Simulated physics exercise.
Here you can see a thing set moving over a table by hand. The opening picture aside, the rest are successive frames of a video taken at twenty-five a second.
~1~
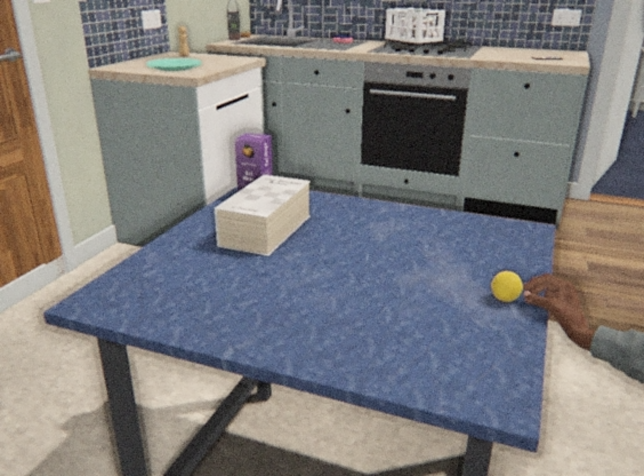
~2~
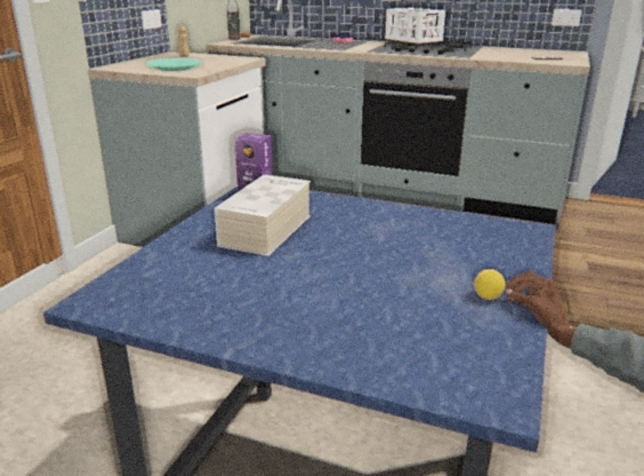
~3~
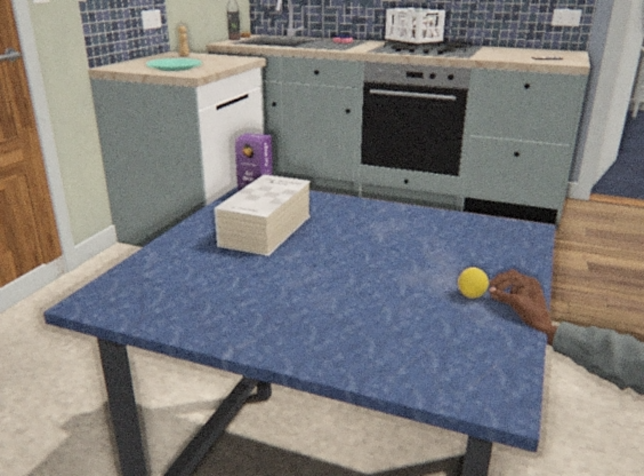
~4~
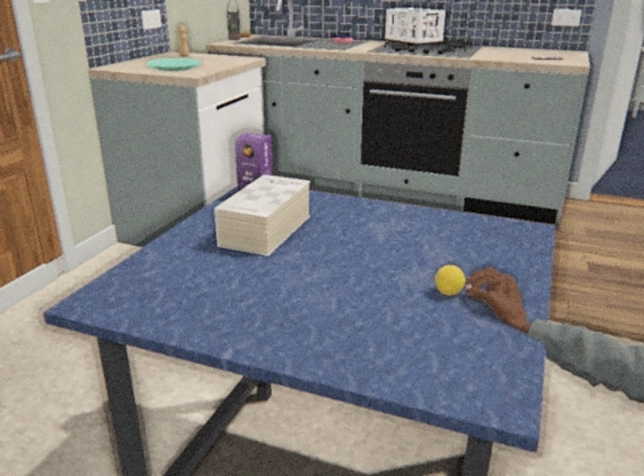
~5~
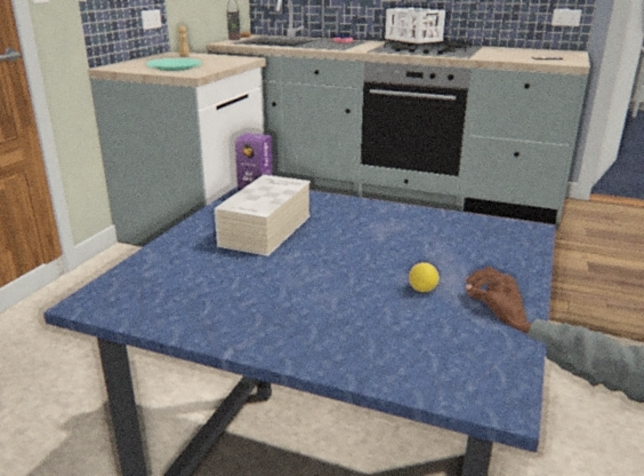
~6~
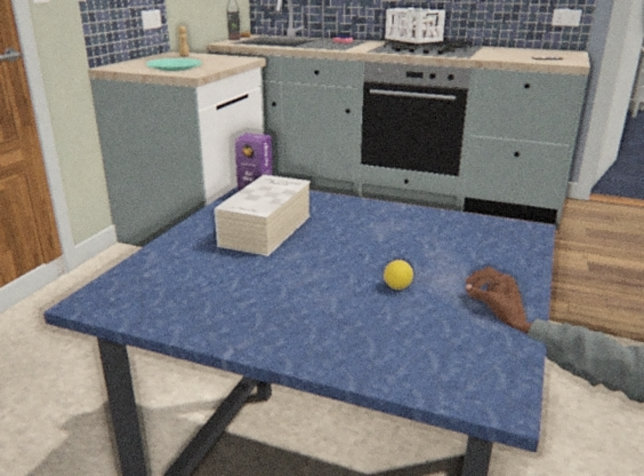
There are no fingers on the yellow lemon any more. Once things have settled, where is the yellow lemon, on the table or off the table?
It is lost over the side.
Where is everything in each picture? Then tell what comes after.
In the first picture, under the hand; yellow lemon (507, 287).
In the second picture, under the hand; yellow lemon (489, 285).
In the third picture, under the hand; yellow lemon (473, 283).
In the fourth picture, yellow lemon (450, 280).
In the fifth picture, yellow lemon (424, 278) shifted about its own width.
In the sixth picture, yellow lemon (398, 275) shifted well along.
Then, 0.40 s on from there, yellow lemon shifted well along near (180, 251).
Then, 0.80 s on from there, yellow lemon now off the table.
In the end, off the table, yellow lemon.
